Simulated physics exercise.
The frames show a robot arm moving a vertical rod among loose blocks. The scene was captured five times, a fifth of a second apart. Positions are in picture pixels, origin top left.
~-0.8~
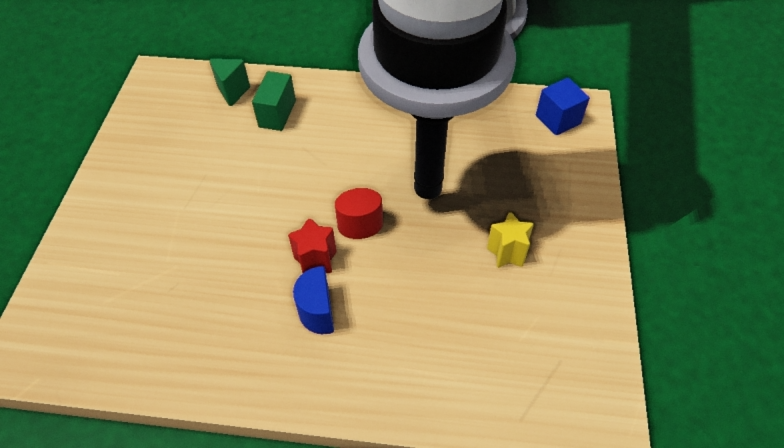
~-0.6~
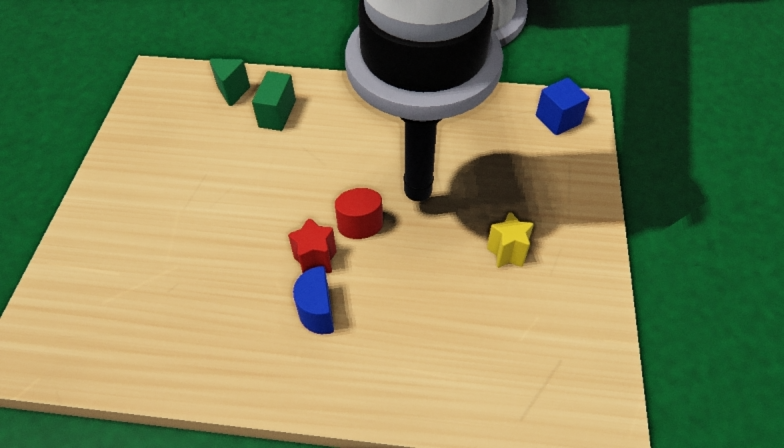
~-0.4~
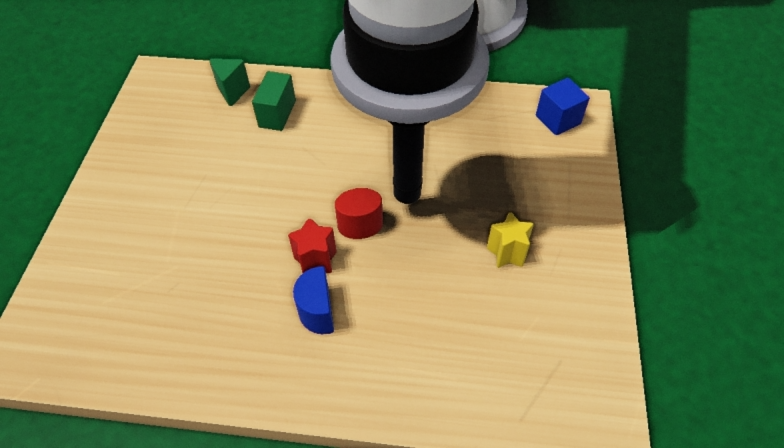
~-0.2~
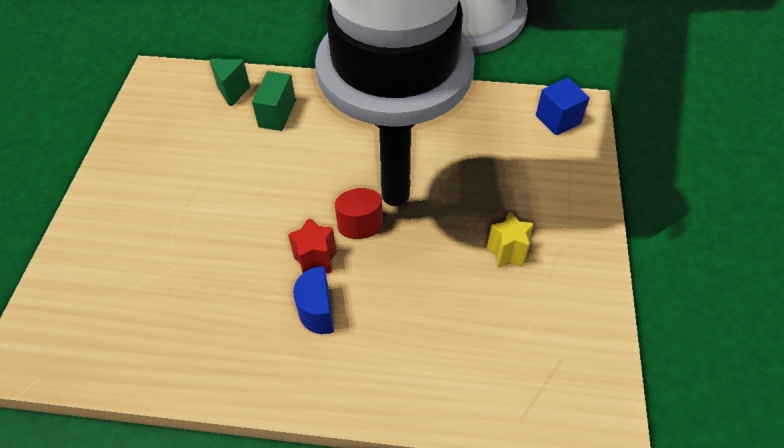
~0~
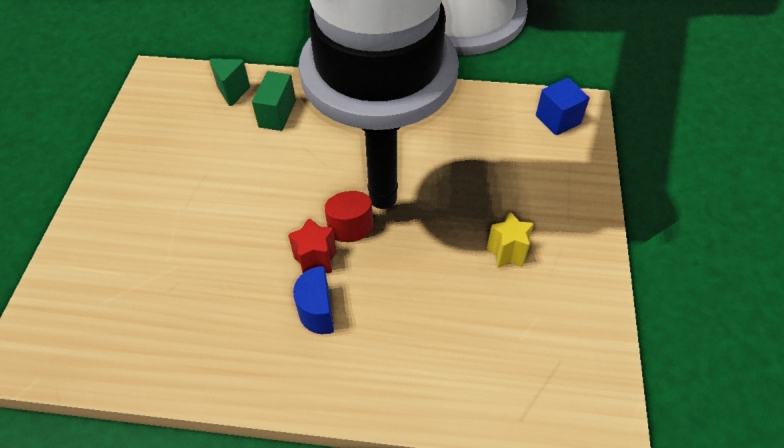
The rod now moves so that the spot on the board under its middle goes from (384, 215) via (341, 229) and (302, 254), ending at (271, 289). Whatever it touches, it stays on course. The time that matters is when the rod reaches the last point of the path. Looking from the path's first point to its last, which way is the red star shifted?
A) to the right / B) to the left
It's B.
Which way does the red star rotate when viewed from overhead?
That block twists counter-clockwise.
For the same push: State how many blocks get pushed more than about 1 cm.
Number moved: 2.
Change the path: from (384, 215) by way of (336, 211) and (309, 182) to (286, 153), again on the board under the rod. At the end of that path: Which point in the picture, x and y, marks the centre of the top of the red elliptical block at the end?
The middle of its top is at (304, 209).
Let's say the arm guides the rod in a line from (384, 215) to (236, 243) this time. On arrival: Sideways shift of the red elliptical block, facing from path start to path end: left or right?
So, looking from the first point of the path to the last, the red elliptical block moves leftwards.
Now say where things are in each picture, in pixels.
The first frame shows rod's lower end at (428, 190); red star at (311, 237); blue D-shaped block at (312, 291); red elliptical block at (358, 201).
The second frame shows rod at (418, 192); blocks still.
The third frame shows rod at (407, 194); blocks still.
The fourth frame shows rod at (396, 197); blocks still.
The fifth frame shows rod at (383, 199); red star at (311, 237); blue D-shaped block at (312, 291); red elliptical block at (348, 204).
On the path given first. One third of the way, rod at (338, 214); red star at (297, 248), turned 30° anticlockwise; red elliptical block at (300, 218).
Two thirds of the way, rod at (298, 239); red star at (285, 260), turned 70° anticlockwise; red elliptical block at (259, 230), turned 45° clockwise.
At the end, rod at (266, 275); red star at (260, 296), turned 100° anticlockwise; blue D-shaped block still; red elliptical block at (246, 237), turned 95° clockwise.
